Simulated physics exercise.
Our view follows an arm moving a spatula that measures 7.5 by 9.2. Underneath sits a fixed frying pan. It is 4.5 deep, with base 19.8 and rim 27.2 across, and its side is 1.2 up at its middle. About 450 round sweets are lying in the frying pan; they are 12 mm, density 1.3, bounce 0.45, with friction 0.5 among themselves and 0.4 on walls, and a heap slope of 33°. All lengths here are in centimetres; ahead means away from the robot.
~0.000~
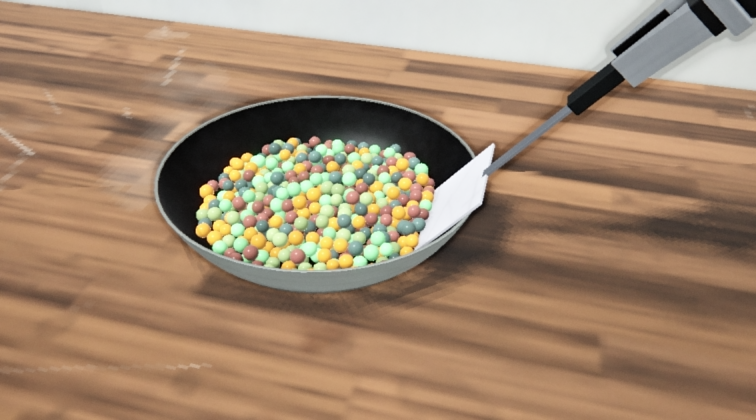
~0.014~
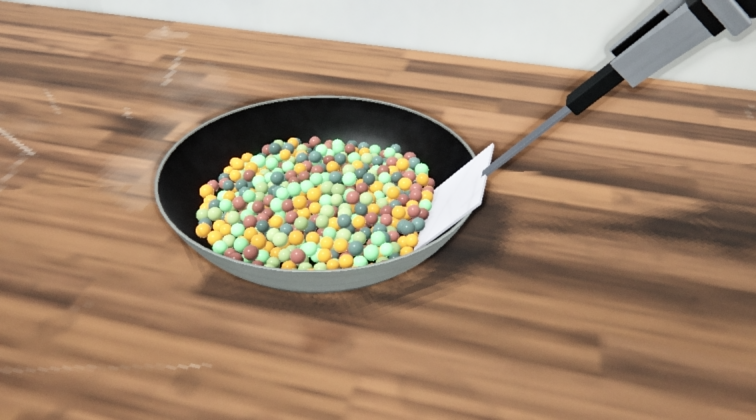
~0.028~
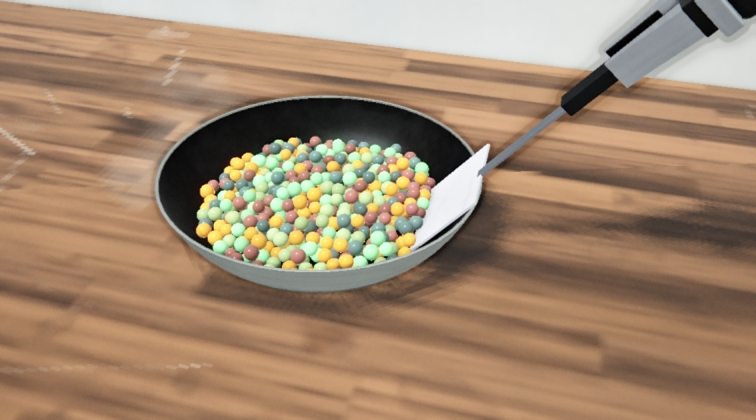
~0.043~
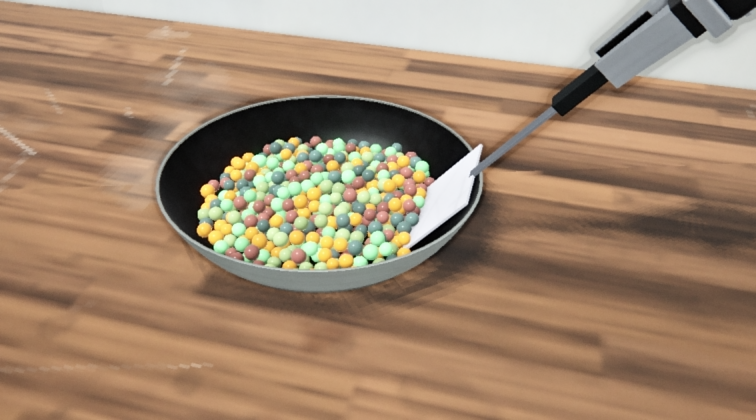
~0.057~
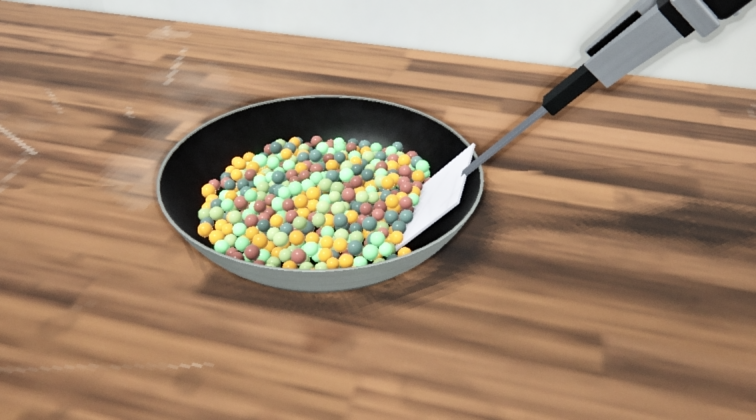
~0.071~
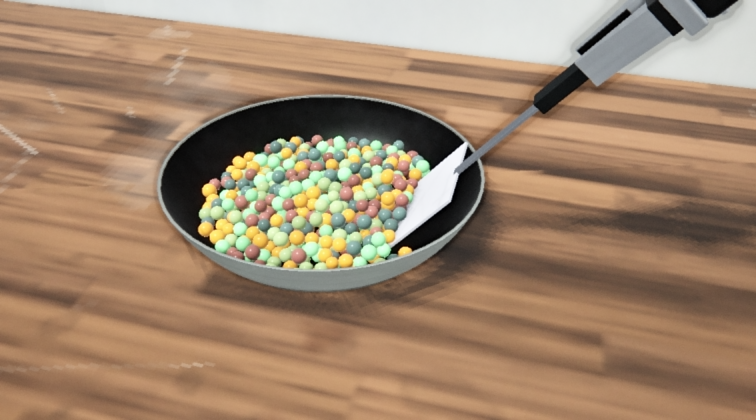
On a wooden surface, a robot arm slides a spatula left through colourful balls in a pan.
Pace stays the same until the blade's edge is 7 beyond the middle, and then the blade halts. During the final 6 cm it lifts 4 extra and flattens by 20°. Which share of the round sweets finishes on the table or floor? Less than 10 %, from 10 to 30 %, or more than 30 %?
Less than 10 %.
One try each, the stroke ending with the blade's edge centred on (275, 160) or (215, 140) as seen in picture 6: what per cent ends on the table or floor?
The two tries give near 0 and near 15 in a hundred.
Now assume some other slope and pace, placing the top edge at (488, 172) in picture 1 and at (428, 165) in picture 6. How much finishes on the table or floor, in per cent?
About 15 per cent.
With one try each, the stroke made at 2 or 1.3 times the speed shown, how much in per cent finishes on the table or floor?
Try one about 15 %, try two about 5 %.
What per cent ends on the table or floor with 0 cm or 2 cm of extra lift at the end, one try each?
Estimates, in order: 0 % then 0 %.
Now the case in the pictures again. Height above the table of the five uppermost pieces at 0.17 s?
Somewhere near 5 cm, I'd say.
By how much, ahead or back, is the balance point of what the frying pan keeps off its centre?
Roughly 4.5 cm ahead of the centre.
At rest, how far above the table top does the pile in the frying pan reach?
Close to 5.5 centimetres high.
By 0.17 s, sloping 51°, highest piece 5 above the table; 447 in the frying pan.
By 0.28 s, sloping 43°, highest piece 6 above the table; 447 in the frying pan.
By 0.53 s, sloping 31°, highest piece 5 above the table; 446 in the frying pan, 1 on the table or floor.
By 1.58 s, sloping 31°, highest piece 5 above the table; 446 in the frying pan, 1 on the table or floor.
Final count, 446 in the frying pan, 1 on the table or floor. That is 0 % on the table or floor.
